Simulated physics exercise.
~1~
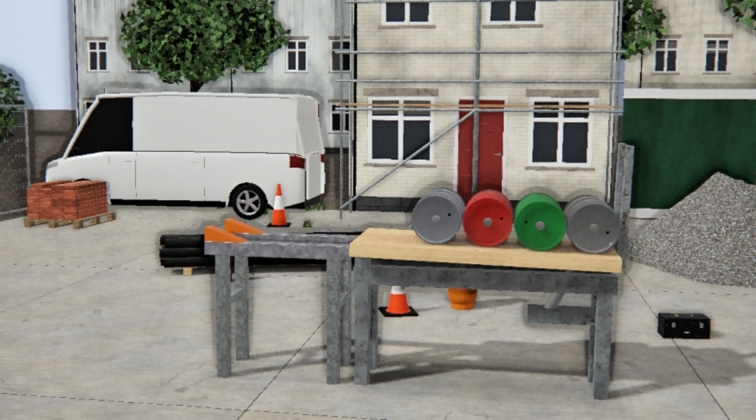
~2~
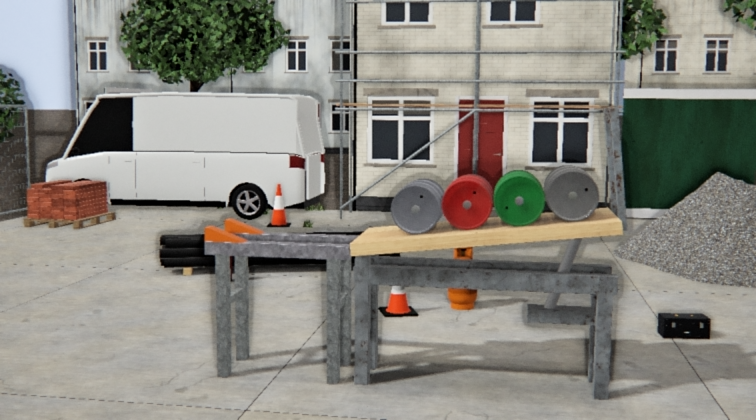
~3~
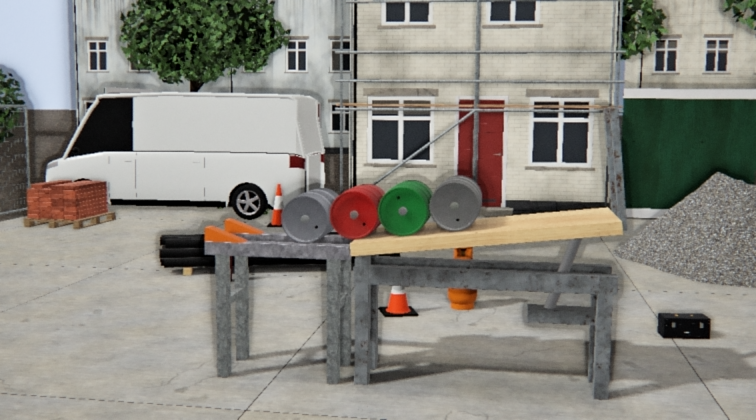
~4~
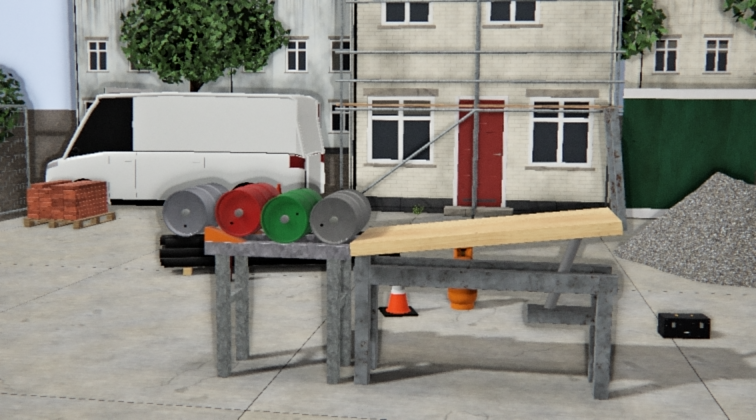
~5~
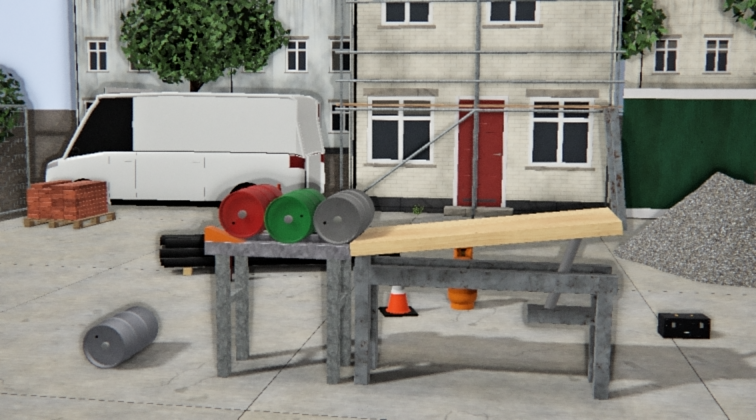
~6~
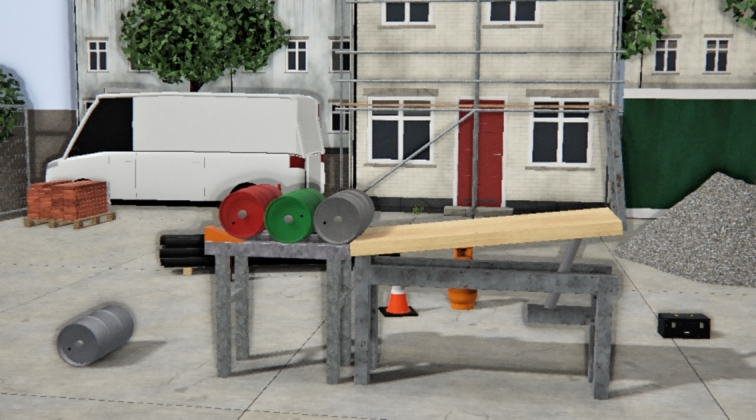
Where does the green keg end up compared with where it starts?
The green keg starts on the right part of the wooden deck, and by the end it is lying farther left on the metal rack, between the red keg and a grey one.
